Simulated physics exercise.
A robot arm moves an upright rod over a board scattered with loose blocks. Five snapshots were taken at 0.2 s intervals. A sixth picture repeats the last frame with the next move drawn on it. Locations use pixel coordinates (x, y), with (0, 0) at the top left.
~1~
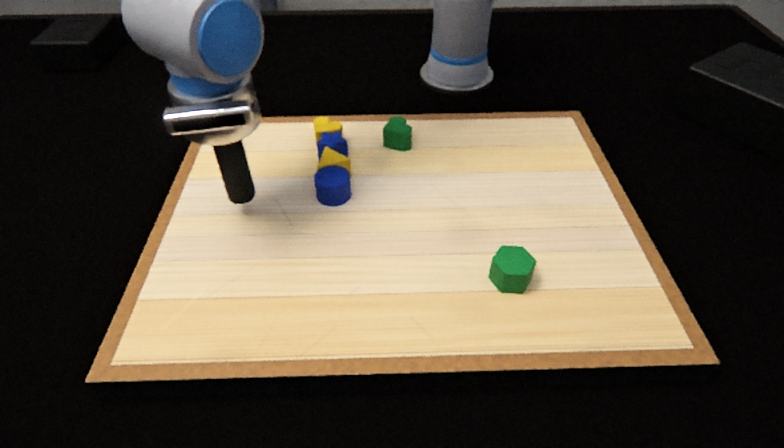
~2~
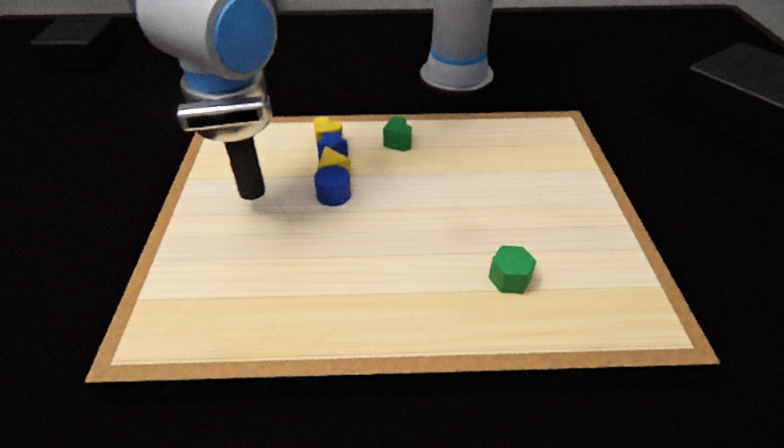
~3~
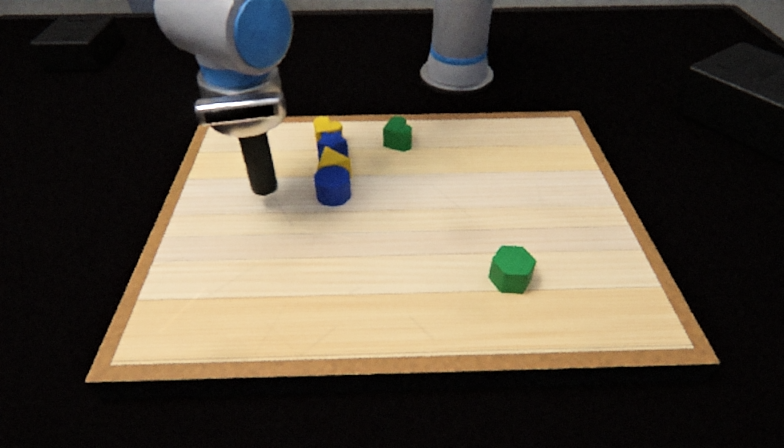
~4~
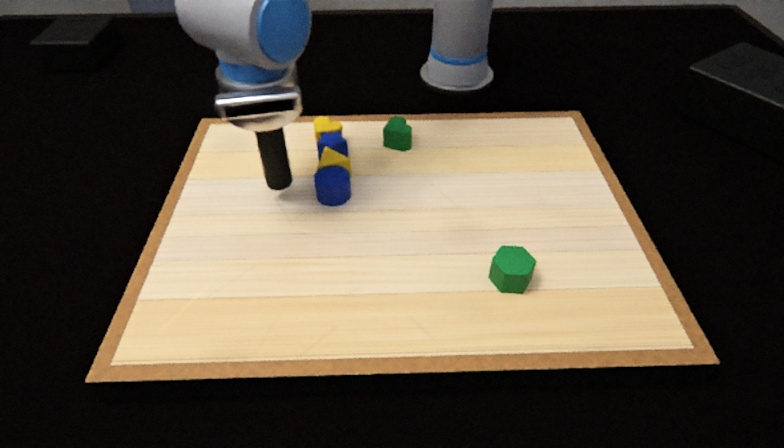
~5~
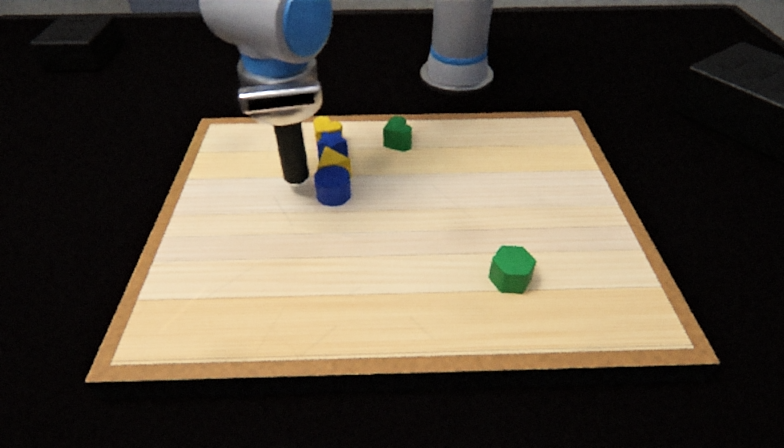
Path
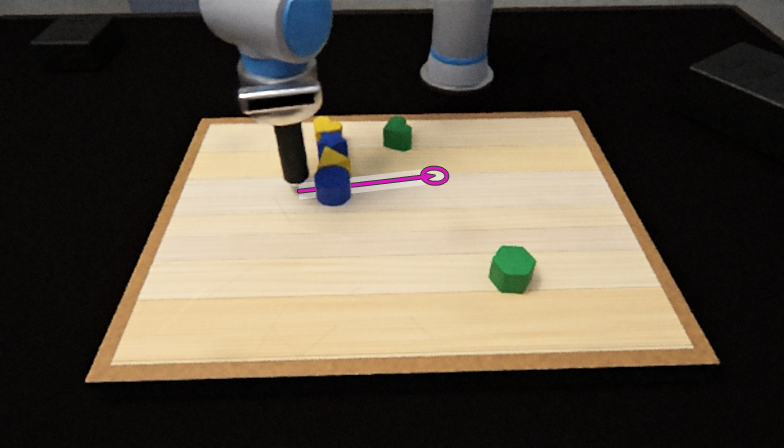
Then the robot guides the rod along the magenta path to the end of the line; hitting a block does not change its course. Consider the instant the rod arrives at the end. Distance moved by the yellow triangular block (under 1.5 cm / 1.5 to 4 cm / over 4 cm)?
It moves a fair bit, 1.5 to 4 cm.
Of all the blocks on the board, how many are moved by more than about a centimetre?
Two move.
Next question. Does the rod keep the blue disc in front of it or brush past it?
Slipped clear.
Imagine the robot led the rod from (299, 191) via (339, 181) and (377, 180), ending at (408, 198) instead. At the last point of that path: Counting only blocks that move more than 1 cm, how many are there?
The push moves two blocks more than 1 cm.
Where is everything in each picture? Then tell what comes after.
The first frame shows tip of the rod at (242, 197), middles of tops, yellow triangular block at (331, 157), blue star-shaped block at (332, 138), blue disc at (332, 176).
The second frame shows rod at (253, 193), nothing pushed.
The third frame shows rod at (265, 188), nothing pushed.
The fourth frame shows rod at (280, 183), nothing pushed.
The fifth frame shows rod at (297, 177), yellow triangular block at (331, 157), blue star-shaped block at (332, 138), blue disc at (332, 176).
The line goes from (299, 191) directly to (435, 176).
The first path, step by step. One third of the way, rod at (344, 172); yellow triangular block at (347, 153), turned 85° anticlockwise; blue disc at (366, 180).
Two thirds of the way, rod at (391, 167); yellow triangular block at (351, 152), turned 105° anticlockwise; blue disc at (380, 183).
At the end, rod at (436, 162); yellow triangular block at (351, 152), turned 105° anticlockwise; blue star-shaped block unmoved; blue disc at (380, 183).
